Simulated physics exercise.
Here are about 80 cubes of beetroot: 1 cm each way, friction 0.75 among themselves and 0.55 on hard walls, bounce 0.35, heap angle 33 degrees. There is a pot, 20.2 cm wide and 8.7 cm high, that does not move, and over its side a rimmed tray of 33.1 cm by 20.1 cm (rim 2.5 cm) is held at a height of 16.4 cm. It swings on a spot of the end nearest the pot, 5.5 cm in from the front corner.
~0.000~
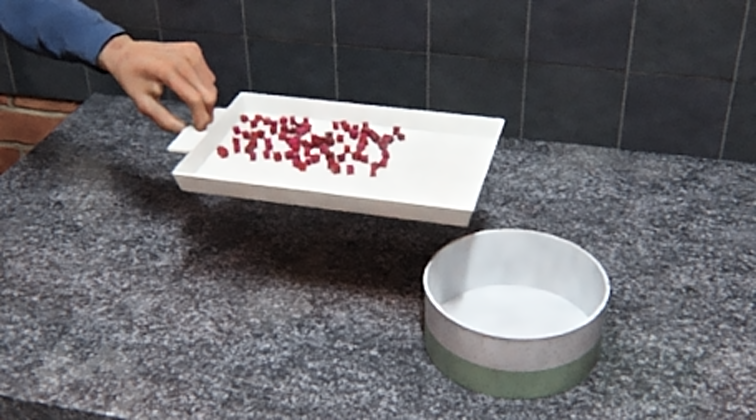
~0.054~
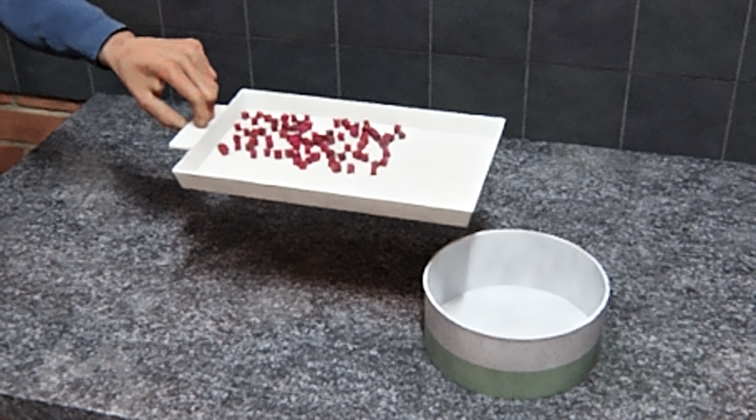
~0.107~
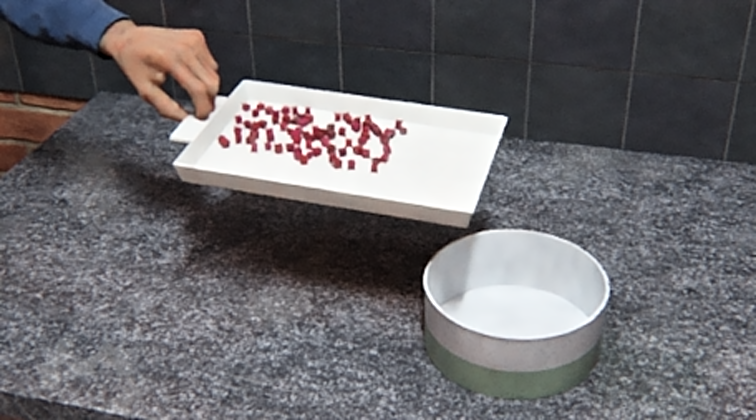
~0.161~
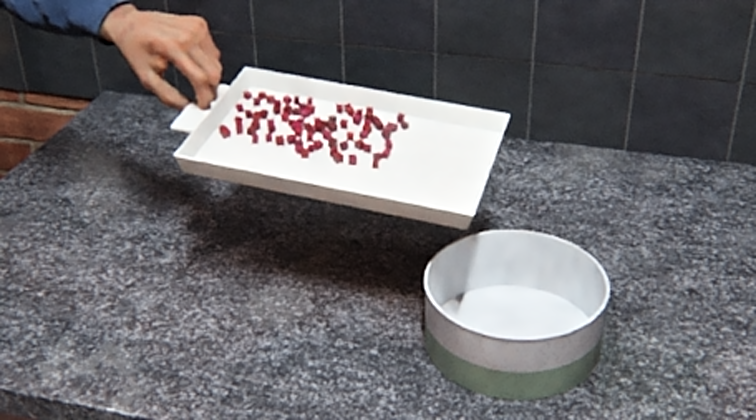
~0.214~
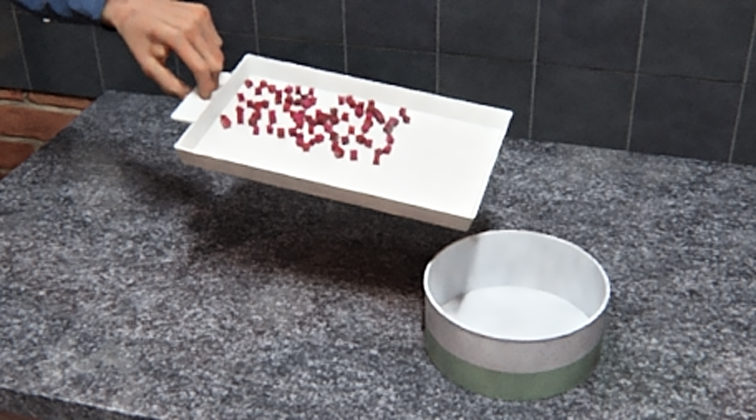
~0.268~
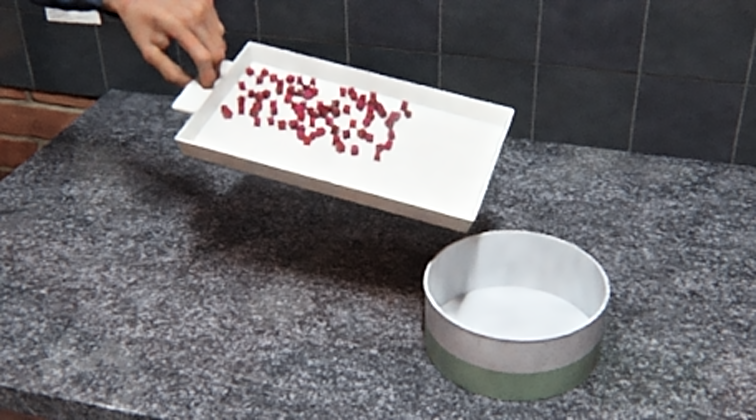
We see a hand gripping the left end of a white rimmed tray scattered with small dark red cubes; it gradually raises that end, tilting the tray toward a round pot at right, while the cubes stay clustered in place.
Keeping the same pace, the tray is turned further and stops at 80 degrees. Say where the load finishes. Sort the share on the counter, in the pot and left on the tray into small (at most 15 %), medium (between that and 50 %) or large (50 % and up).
Counter - small, pot - large, tray - medium.
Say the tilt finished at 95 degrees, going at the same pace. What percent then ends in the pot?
Then about 95 per cent.
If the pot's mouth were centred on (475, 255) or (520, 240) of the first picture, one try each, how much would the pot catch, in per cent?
That gives roughly 30 per cent and then 5 per cent.
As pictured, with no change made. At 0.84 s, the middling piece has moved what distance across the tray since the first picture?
About 7 cm.
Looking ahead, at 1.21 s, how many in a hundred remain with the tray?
Of the load, some 55 percent.
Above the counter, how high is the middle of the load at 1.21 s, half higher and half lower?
Height: Around 14 cm.
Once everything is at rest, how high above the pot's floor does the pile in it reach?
It gets to about 1.5 cm.
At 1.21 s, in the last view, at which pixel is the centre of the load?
Look near (466, 242) in the last picture.
Then, at 0.84 s, tilt 44 degrees; the tray holds 100 %, the pot 0 %.
After 1.21 s, tilt 65 degrees; the tray holds 55 %, the pot 40 %.
Then, at 1.68 s, tilt 80 degrees; the tray holds 30 %, the pot 70 %.
In the end, at 2.4 s, counter 0 %, pot 70 %, tray 30 %.
